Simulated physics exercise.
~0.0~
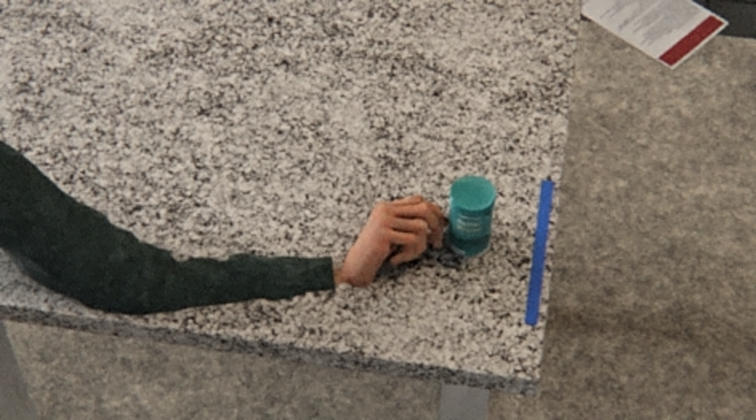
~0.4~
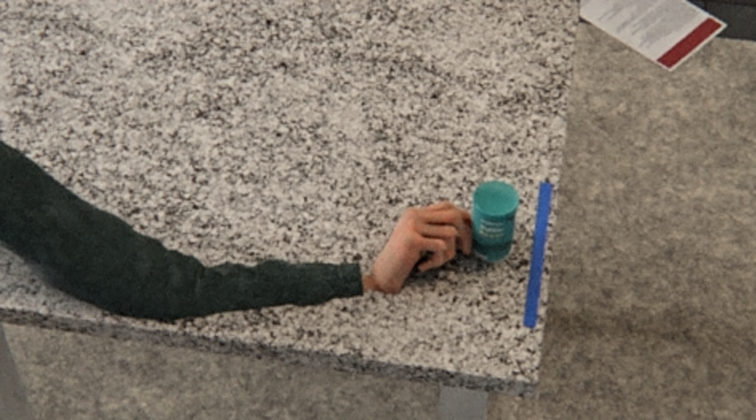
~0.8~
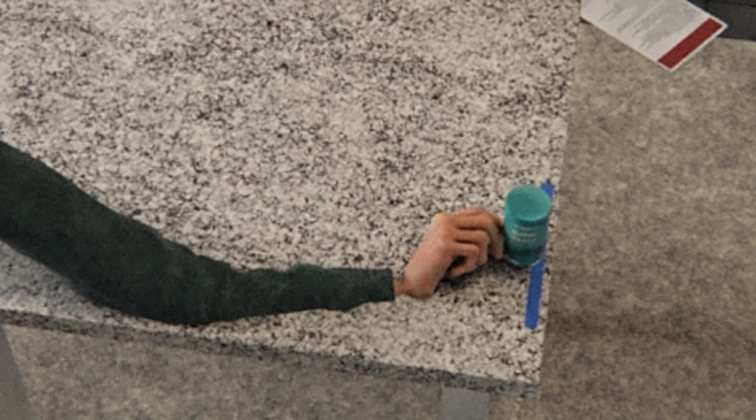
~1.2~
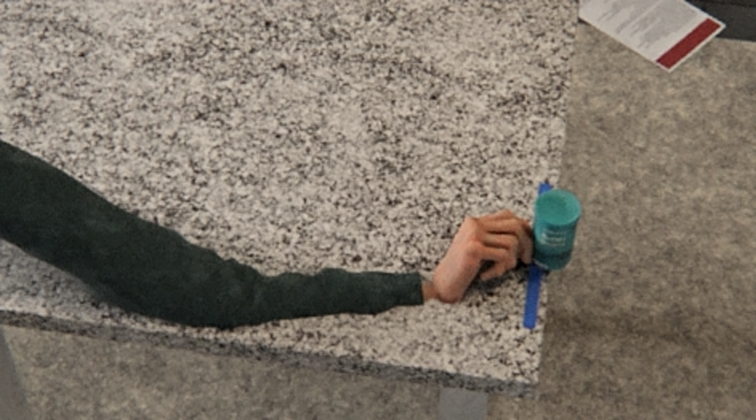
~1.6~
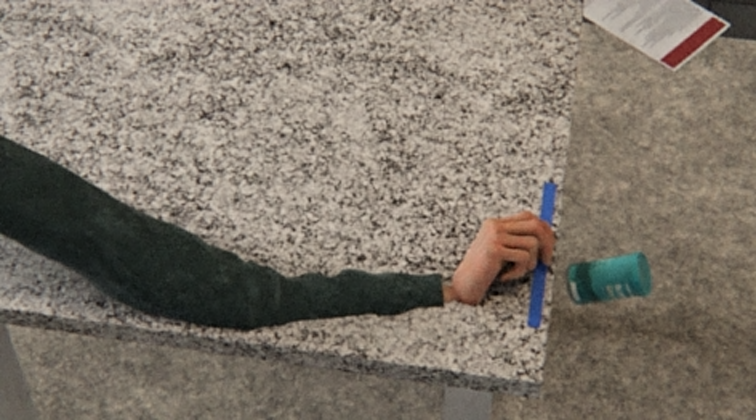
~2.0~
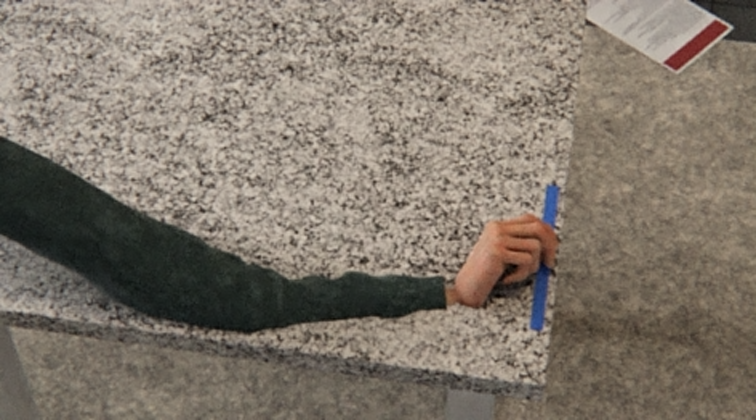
The clip opens on a speckled stone-look tabletop, where a hand in a dark green sleeve rests against an upright turquoise tin, just left of a strip of blue tape near the table's right end. The hand slowly pushes the tin to the right, and it stays upright as it slides onto the tape. The hand keeps nudging until the tin passes the tape and reaches the edge. Then the tin tips over and drops off the right side, while the hand stops at the tape. Finally, the tin is out of sight, and the hand remains there.
